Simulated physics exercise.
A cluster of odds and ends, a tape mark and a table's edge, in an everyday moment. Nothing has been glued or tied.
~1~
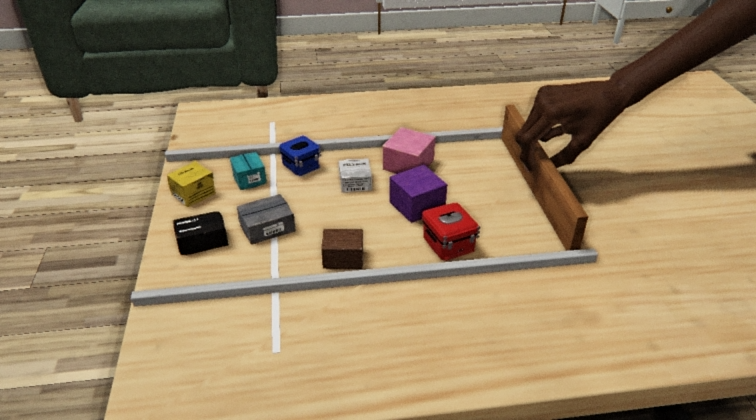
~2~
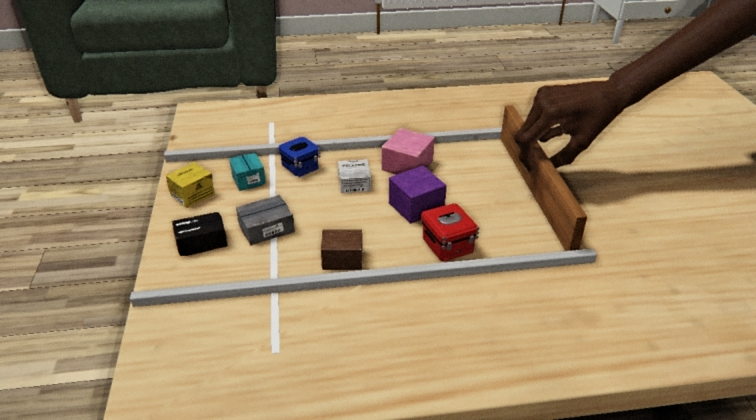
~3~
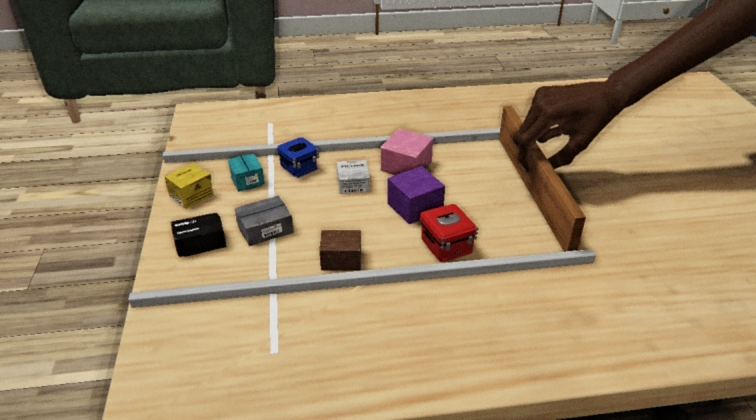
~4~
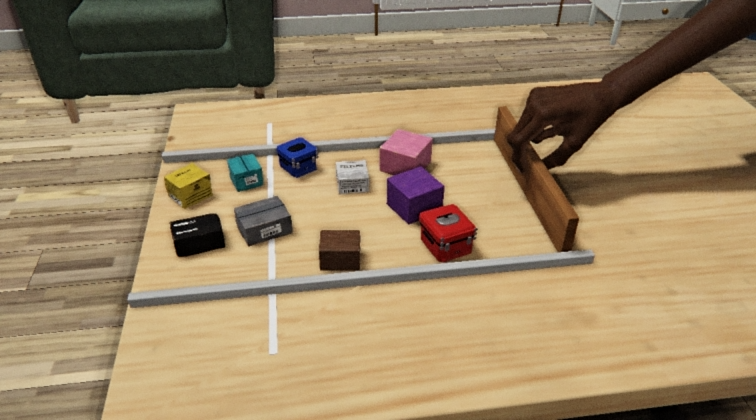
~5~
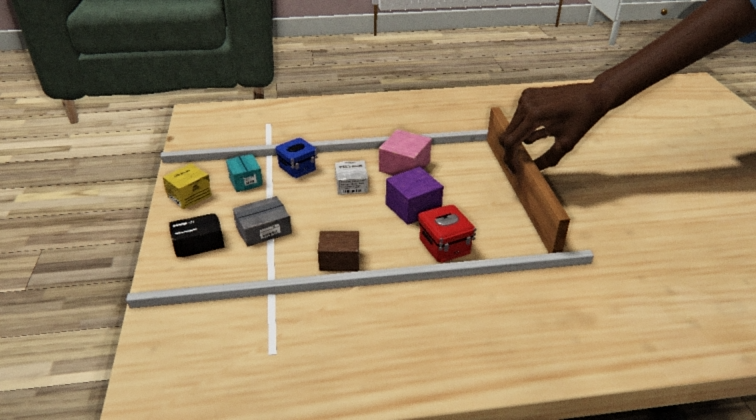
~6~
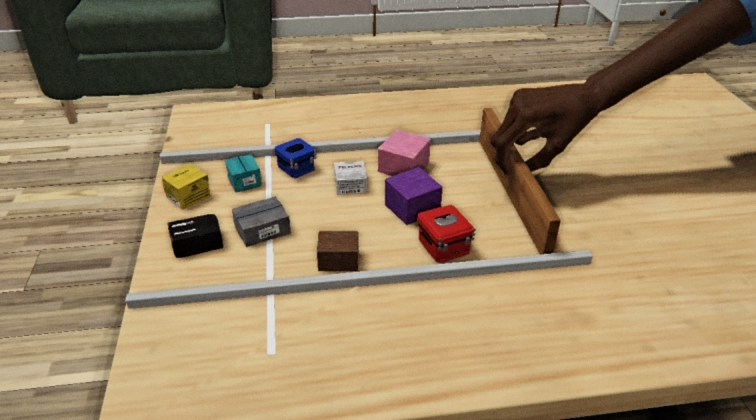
At the start, a hand holds a wooden board upright at the right end of two grey rails on a table, with small colourful boxes and blocks spread between them. The hand then slides the board a short way left, while the boxes stay essentially in place, some around a white tape line.
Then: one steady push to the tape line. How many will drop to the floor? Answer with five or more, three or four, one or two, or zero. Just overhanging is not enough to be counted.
The count that falls is zero.
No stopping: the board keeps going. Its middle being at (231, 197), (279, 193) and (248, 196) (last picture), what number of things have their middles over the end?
In order: 2, 0, 1.
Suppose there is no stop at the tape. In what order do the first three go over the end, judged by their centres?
It runs the black box, the yellow box, and lastly the turquoise box.
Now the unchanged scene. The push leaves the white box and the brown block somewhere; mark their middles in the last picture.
The white box finishes at (209, 197); the brown block finishes at (205, 265).
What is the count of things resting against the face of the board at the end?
Counting them up gives 3.
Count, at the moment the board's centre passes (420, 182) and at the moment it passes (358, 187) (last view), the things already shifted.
Moved so far: 4, later 6.
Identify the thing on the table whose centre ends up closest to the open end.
Foremost one: Black box.
Early on, none off yet; yellow box at rest near (187, 186); black box at rest near (196, 235); turquoise box at rest near (243, 173).
A while later, none off yet; yellow box at rest near (187, 186); black box moving near (189, 236); turquoise box travelled about its own width near (224, 176).
Finally, the number that fall off is zero.
